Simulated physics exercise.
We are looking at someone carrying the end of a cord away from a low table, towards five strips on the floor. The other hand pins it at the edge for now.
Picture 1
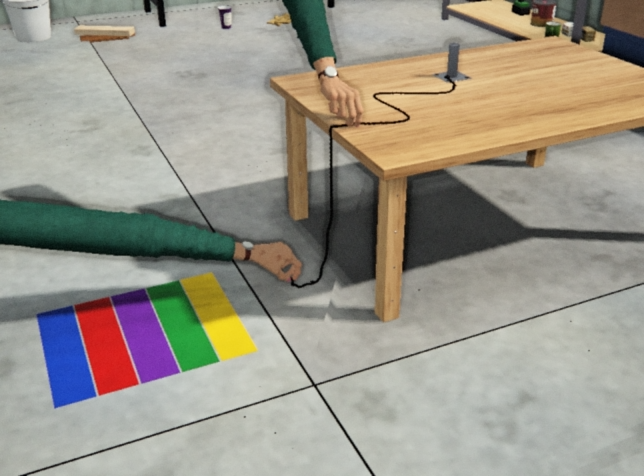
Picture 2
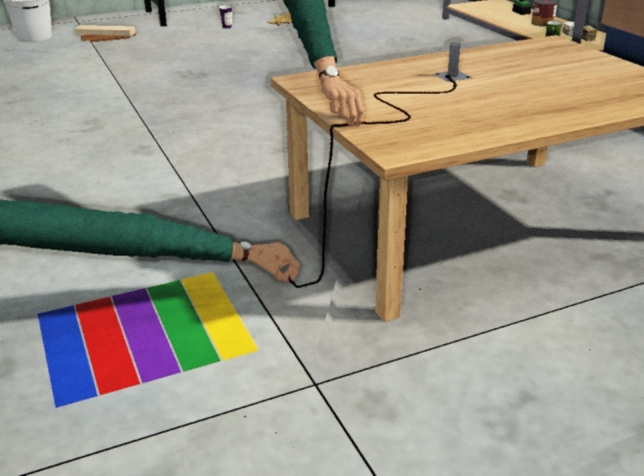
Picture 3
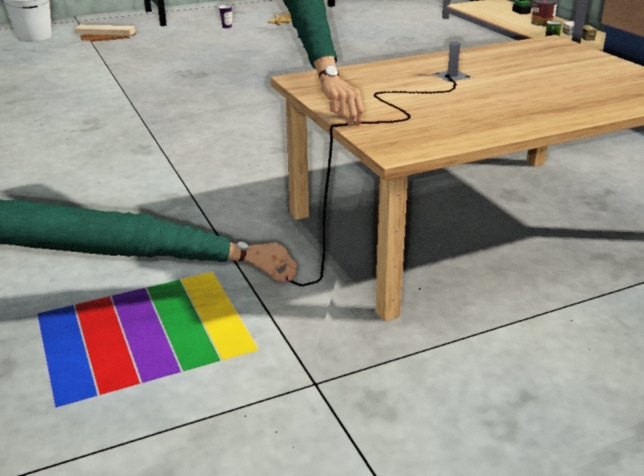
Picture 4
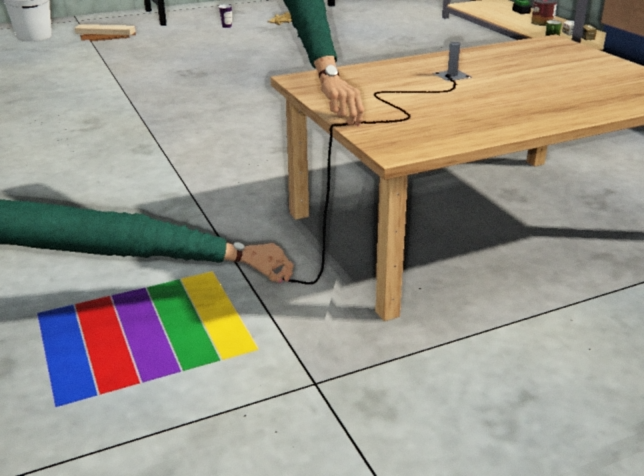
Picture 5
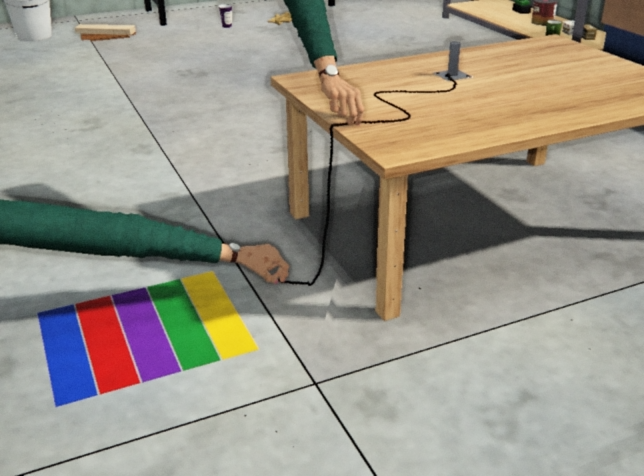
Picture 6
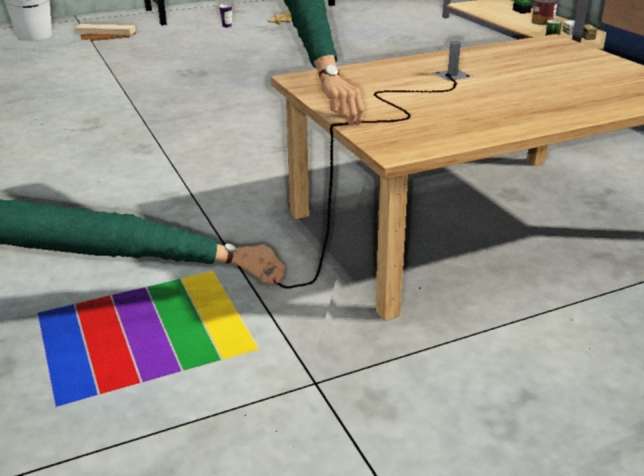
In the video, one hand presses a black cord against the edge of a wooden table while the other, low near the floor, draws the cord's end slightly left, towards five coloured strips with yellow nearest.
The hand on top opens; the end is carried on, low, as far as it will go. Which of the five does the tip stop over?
It gets as far as the blue strip.
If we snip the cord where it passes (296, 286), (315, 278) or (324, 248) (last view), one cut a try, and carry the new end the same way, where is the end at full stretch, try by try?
Try by try, around (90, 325), (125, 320) and (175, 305).
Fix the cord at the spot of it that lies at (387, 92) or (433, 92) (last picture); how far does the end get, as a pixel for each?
Near (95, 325) and (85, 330).
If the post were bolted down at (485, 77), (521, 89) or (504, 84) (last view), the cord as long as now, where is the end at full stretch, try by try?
In that order: (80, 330), (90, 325) and (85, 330).
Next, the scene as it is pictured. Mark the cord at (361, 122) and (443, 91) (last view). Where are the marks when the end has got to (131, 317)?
Near (309, 194) and (412, 89).
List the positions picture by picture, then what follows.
In the first picture, end (291, 278); yellow (231, 339); green (194, 350); purple (154, 361); red (114, 372); blue (71, 383).
In the second picture, end (290, 278); cord through (455, 88) (391, 93) (405, 112) (347, 125) (326, 190) (324, 262).
In the third picture, end (287, 278).
In the fourth picture, end (283, 279); cord through (455, 87) (391, 92) (404, 112) (347, 124) (328, 189) (323, 261).
In the fifth picture, end (279, 280).
In the sixth picture, end (275, 281); cord through (455, 87) (391, 92) (405, 111) (347, 124) (331, 189) (321, 261).
Early on, end near (131, 317); over purple.
Midway, end near (83, 329); over red.
At the end of the slack, end near (53, 337); over blue. The blue one.
